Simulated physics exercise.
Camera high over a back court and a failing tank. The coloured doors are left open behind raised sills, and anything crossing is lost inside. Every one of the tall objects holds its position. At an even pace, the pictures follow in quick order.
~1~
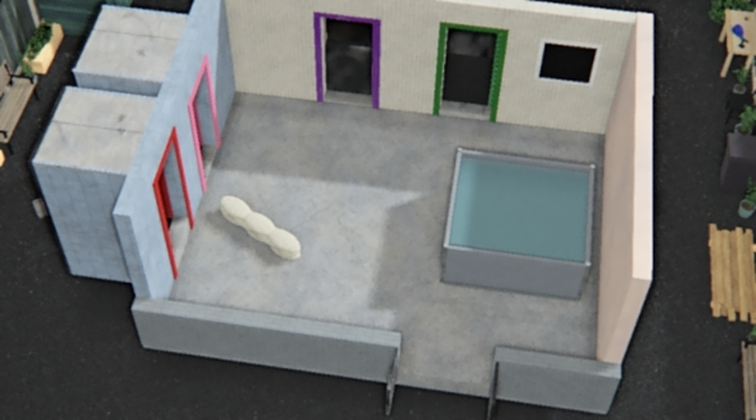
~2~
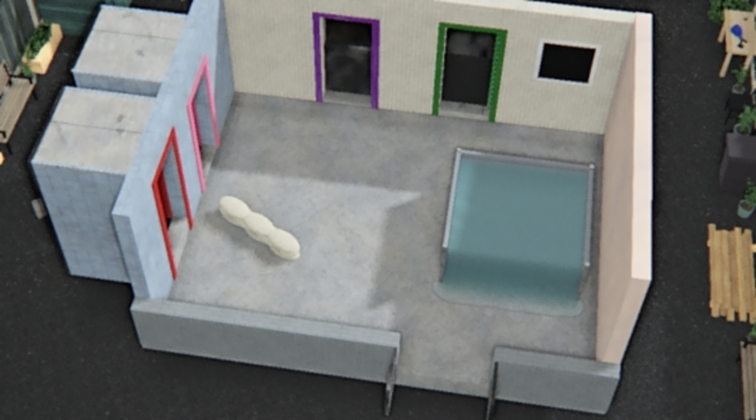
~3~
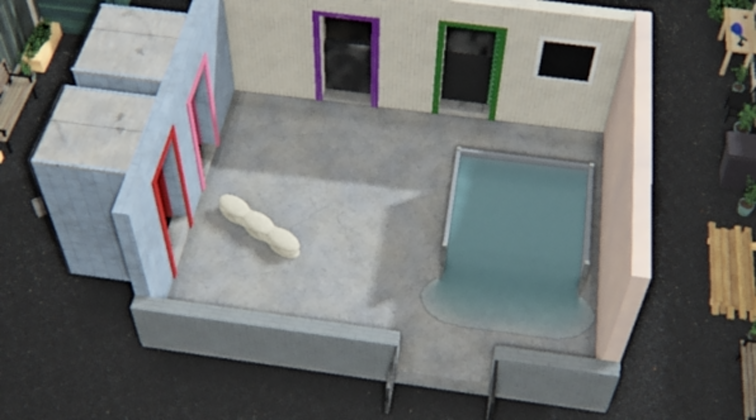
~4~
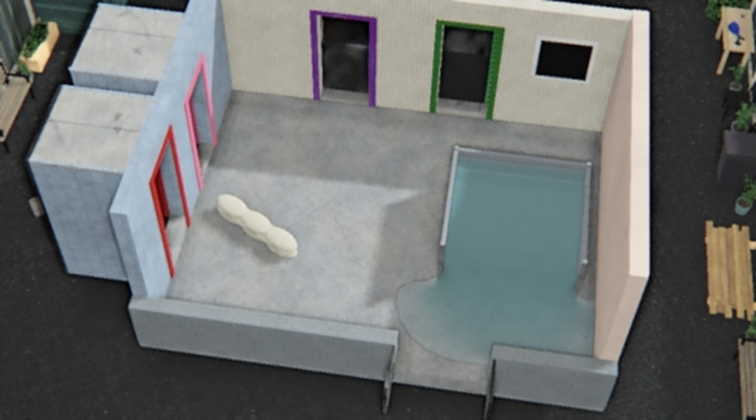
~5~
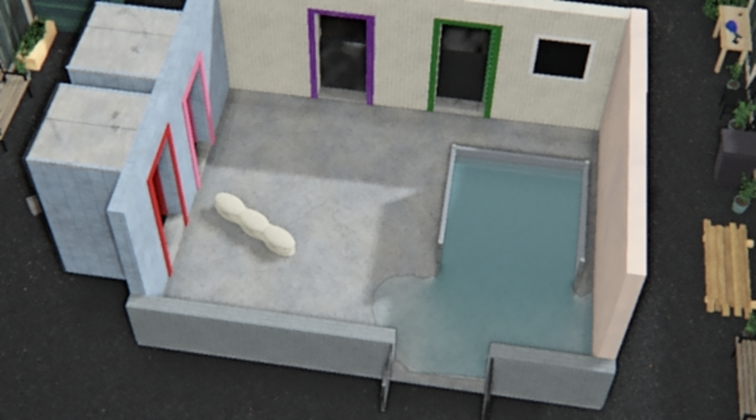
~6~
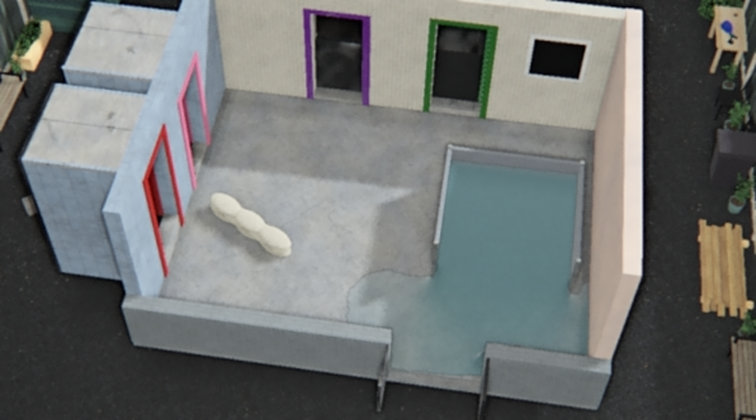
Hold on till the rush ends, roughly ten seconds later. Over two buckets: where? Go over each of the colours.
The green door never tops two buckets. The red door never tops two buckets. The pink door never tops two buckets. The purple door never tops two buckets.
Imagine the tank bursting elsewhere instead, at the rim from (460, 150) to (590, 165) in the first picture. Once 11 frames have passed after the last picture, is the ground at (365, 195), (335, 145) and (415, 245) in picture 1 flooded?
Unwetted, submerged, unwetted.
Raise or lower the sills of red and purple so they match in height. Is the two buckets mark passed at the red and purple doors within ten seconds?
Red door tops the mark, purple door falls short.
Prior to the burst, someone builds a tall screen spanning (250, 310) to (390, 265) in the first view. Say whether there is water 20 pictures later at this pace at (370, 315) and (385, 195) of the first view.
As listed: Wet, no water.
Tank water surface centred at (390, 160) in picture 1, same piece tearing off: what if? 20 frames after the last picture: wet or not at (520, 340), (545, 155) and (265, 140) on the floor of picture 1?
Spot one is touched, spot two is not touched, spot three is touched.
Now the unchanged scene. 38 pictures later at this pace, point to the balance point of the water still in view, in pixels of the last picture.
Close to (394, 245).
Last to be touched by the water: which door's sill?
That would be the one in purple.
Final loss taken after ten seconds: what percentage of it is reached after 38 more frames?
Around 85 % of the total, roughly.
A moment on, water covers 20 % of the floor; the green door not reached, the red door not reached, the pink door not reached, the purple door not reached.
Next, water covers 30 % of the floor; the green door not reached, the red door not reached, the pink door not reached, the purple door not reached.
Then, water covers 50 % of the floor; the green door not reached, the red door wet at the sill, nothing in, the pink door not reached, the purple door not reached.
Later, water covers 80 % of the floor; the green door wet at the sill, nothing in, the red door wet at the sill, nothing in, the pink door wet at the sill, nothing in, the purple door wet at the sill, nothing in.
In the end, water covers 90 % of the floor; the green door wet at the sill, nothing in, the red door wet at the sill, nothing in, the pink door under two buckets in, the purple door under two buckets in.
